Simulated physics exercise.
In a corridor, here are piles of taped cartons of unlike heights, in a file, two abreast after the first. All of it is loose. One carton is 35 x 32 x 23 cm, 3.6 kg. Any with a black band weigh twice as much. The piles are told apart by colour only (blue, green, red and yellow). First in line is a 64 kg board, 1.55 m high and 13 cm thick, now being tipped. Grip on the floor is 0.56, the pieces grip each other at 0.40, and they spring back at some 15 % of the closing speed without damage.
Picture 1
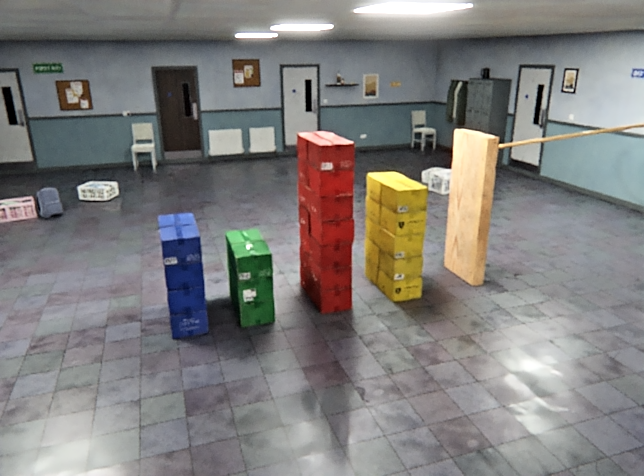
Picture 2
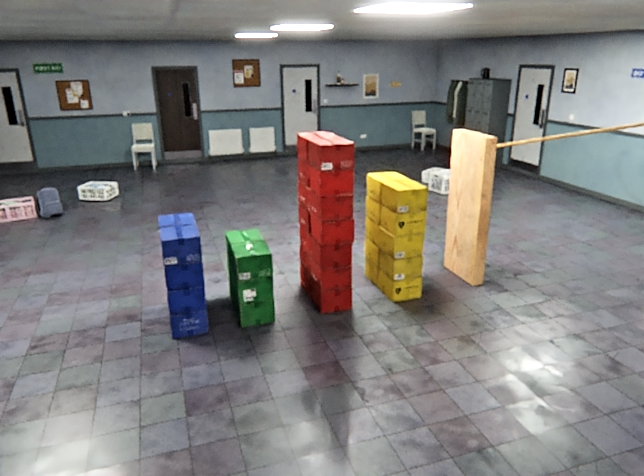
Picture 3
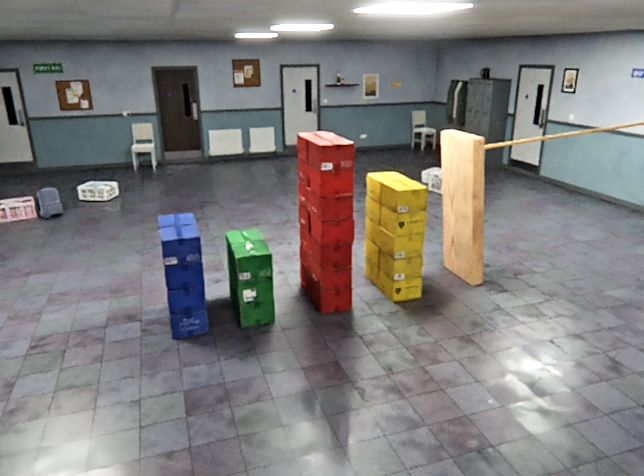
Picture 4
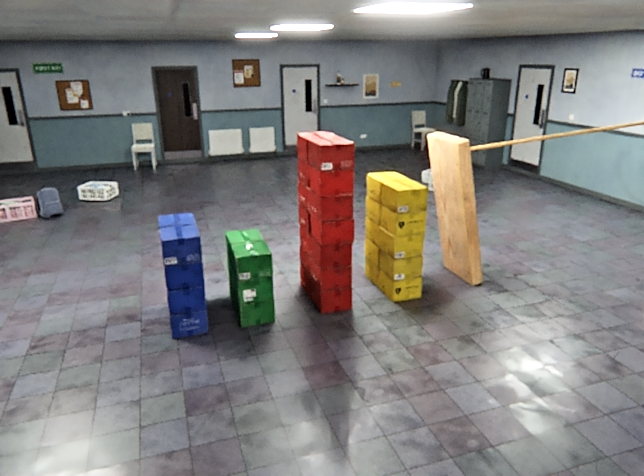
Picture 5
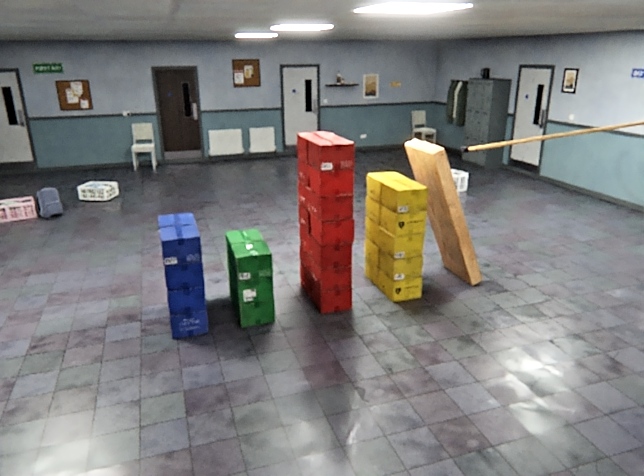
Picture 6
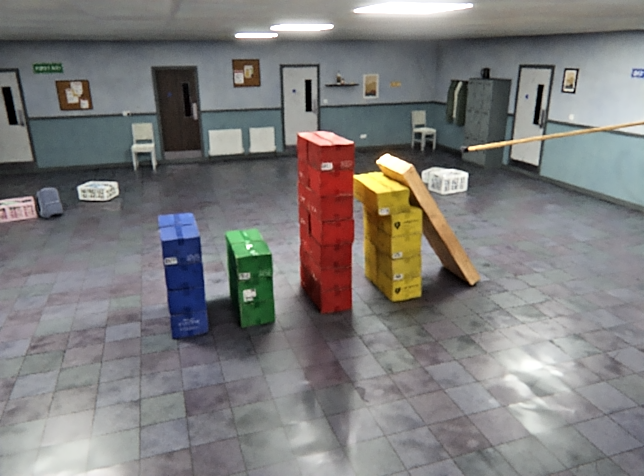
A long pole pushed a tall wooden board from the right until it tilted left and leaned onto the yellow stack, shifting its top boxes, while the red, green and blue stacks stayed still.
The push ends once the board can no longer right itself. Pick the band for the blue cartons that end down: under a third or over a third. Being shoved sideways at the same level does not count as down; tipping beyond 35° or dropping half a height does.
Over a third of them.
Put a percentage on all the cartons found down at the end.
Near 90 per cent.
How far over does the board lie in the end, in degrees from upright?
About 70°.
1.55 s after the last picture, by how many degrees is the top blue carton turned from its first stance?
Some 20°.
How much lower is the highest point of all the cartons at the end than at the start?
About 85 cm.
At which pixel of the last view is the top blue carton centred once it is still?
Around (9, 345).
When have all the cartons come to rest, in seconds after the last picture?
Around 3.0 s.
Then, 0.65 s on from the sixth picture, board 62° from upright; none of the 8 blue cartons down (10 of 38 in all colours); top blue carton unmoved; top yellow carton tipped 16°, 15 cm lower.
Then, 1.55 s on from the sixth picture, board 68° from upright; 3 of the 8 blue cartons down (28 of 38 in all colours); top blue carton tipped 20°; top green carton tipped 29°, 8 cm lower.
Finally, board 68° from upright; 7 of the 8 blue cartons down (35 of 38 in all colours); top blue carton upside down; top red carton on its side. That is 88 per cent. Seen by the last camera, middles, top blue carton near (9, 345).
